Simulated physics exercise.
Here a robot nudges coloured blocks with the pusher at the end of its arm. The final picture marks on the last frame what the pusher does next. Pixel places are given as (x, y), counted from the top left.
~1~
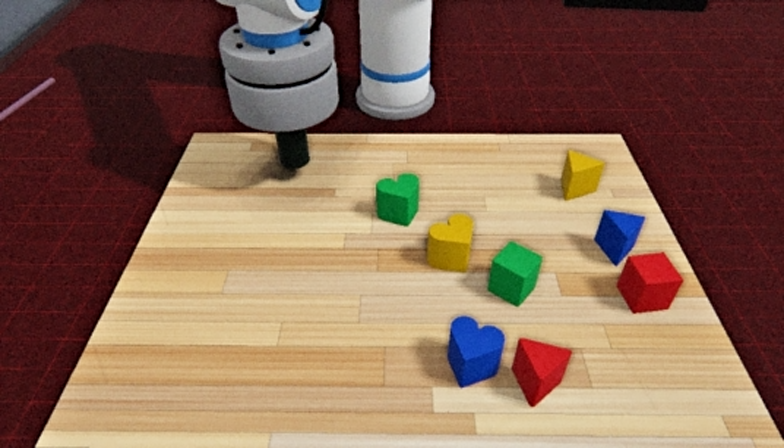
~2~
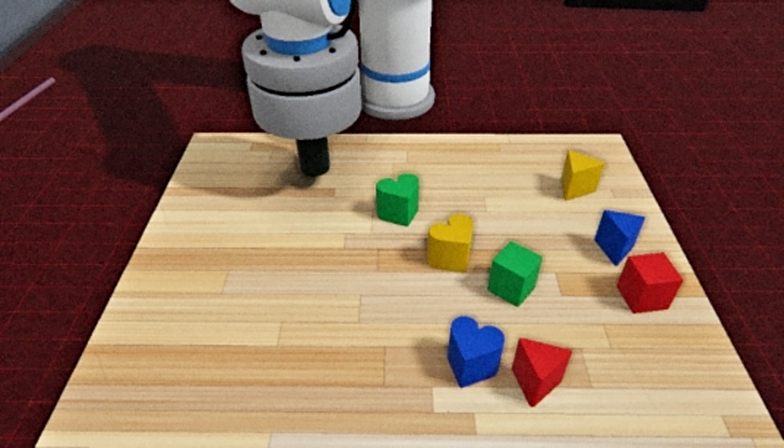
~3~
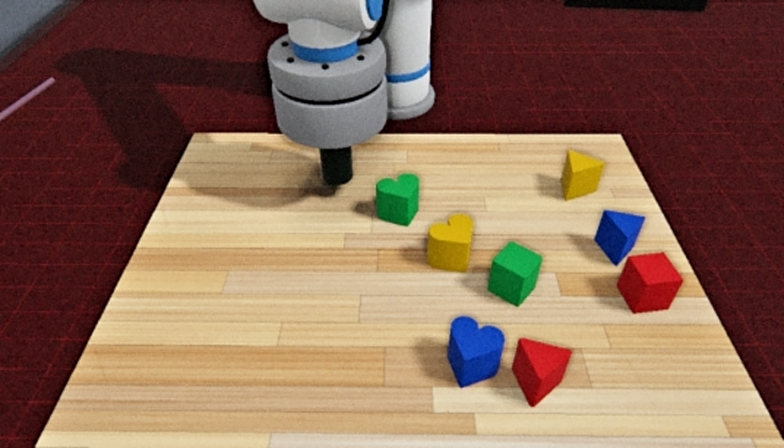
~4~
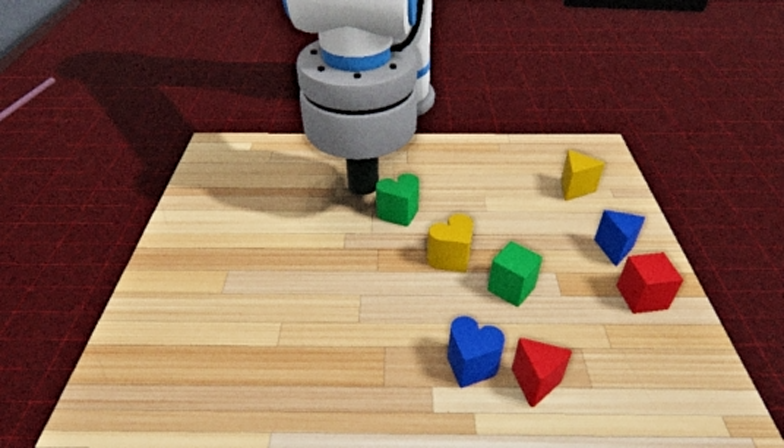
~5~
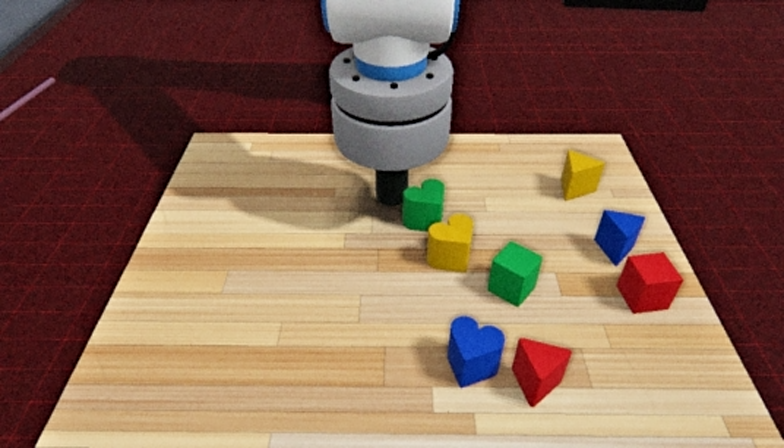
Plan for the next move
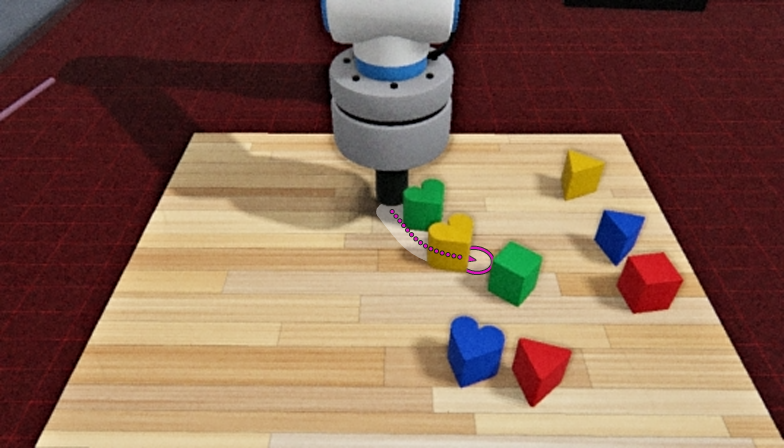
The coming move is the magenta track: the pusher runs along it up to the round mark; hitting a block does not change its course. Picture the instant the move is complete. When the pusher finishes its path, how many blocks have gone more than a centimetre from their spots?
It's going to be three or more.
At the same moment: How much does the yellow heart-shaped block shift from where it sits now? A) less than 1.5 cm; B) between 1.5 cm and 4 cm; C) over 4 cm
The answer is C.
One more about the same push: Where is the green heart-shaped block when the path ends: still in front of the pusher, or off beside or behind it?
Lost on the way.
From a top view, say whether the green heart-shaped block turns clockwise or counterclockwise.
The green heart-shaped block rotates counterclockwise.
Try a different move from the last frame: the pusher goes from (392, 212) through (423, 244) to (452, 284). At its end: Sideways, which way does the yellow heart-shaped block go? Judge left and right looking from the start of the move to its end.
Answer: Leftward.
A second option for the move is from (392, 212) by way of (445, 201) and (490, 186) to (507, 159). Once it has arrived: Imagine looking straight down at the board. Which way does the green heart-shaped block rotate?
If we look at it from overhead, the green heart-shaped block pivots clockwise.
Path on the board, from (392, 212) by way of (410, 233) and (437, 251) to (475, 260).
The first path, step by step. One third of the way, pusher at (411, 218); green heart-shaped block at (443, 199), turned 60° anticlockwise.
Two thirds of the way, pusher at (439, 236); green heart-shaped block at (455, 204), turned 115° anticlockwise; yellow heart-shaped block at (476, 237).
At the end, pusher at (478, 244); green heart-shaped block at (461, 204), turned 135° anticlockwise; yellow heart-shaped block at (515, 250), turned 25° clockwise; green square block at (546, 272).
